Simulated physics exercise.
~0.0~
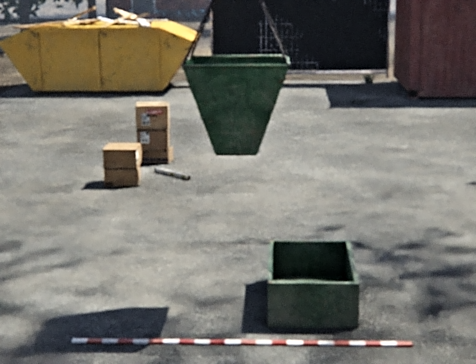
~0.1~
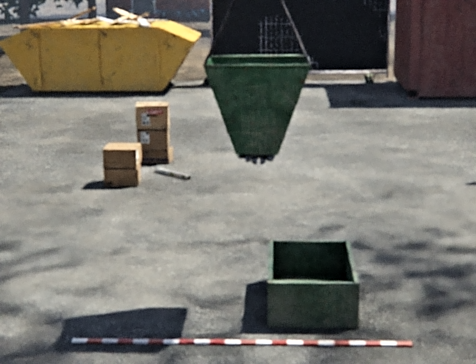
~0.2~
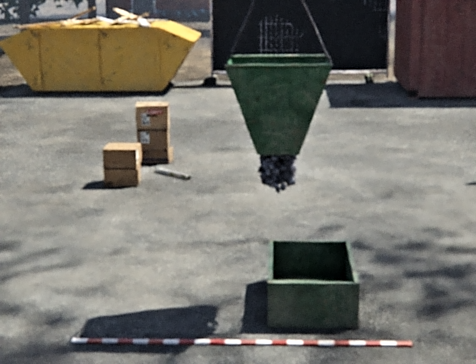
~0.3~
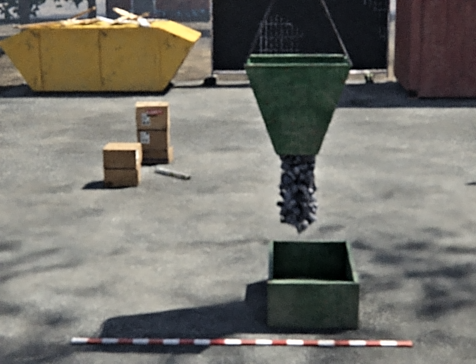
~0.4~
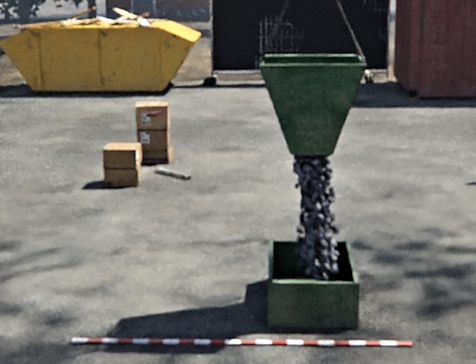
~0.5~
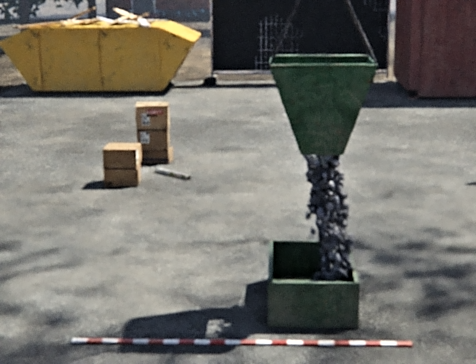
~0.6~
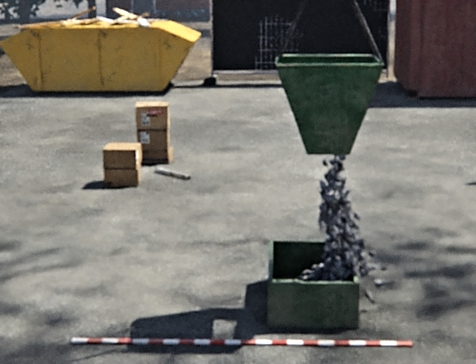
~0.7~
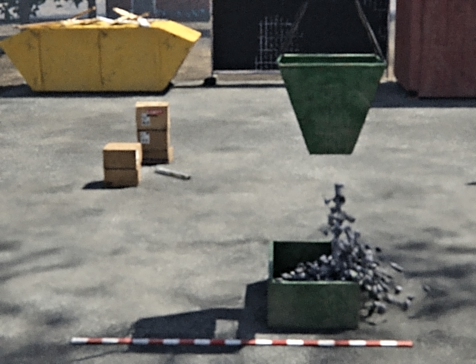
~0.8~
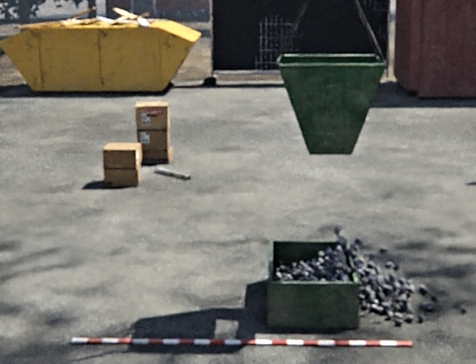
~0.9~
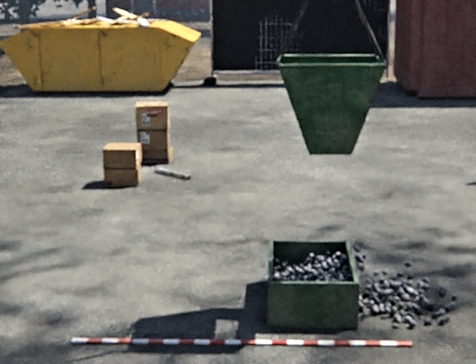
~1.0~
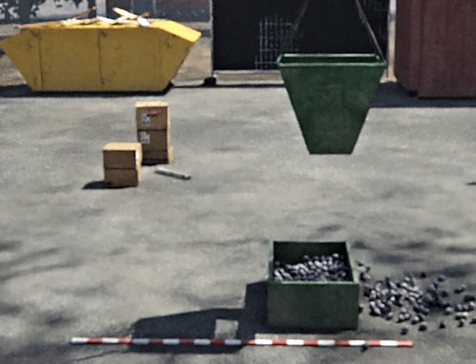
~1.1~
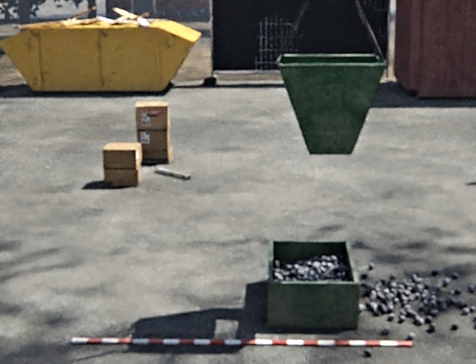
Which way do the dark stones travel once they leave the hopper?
They move down, falling from the bottom of the hopper towards the bin and the ground beside it.
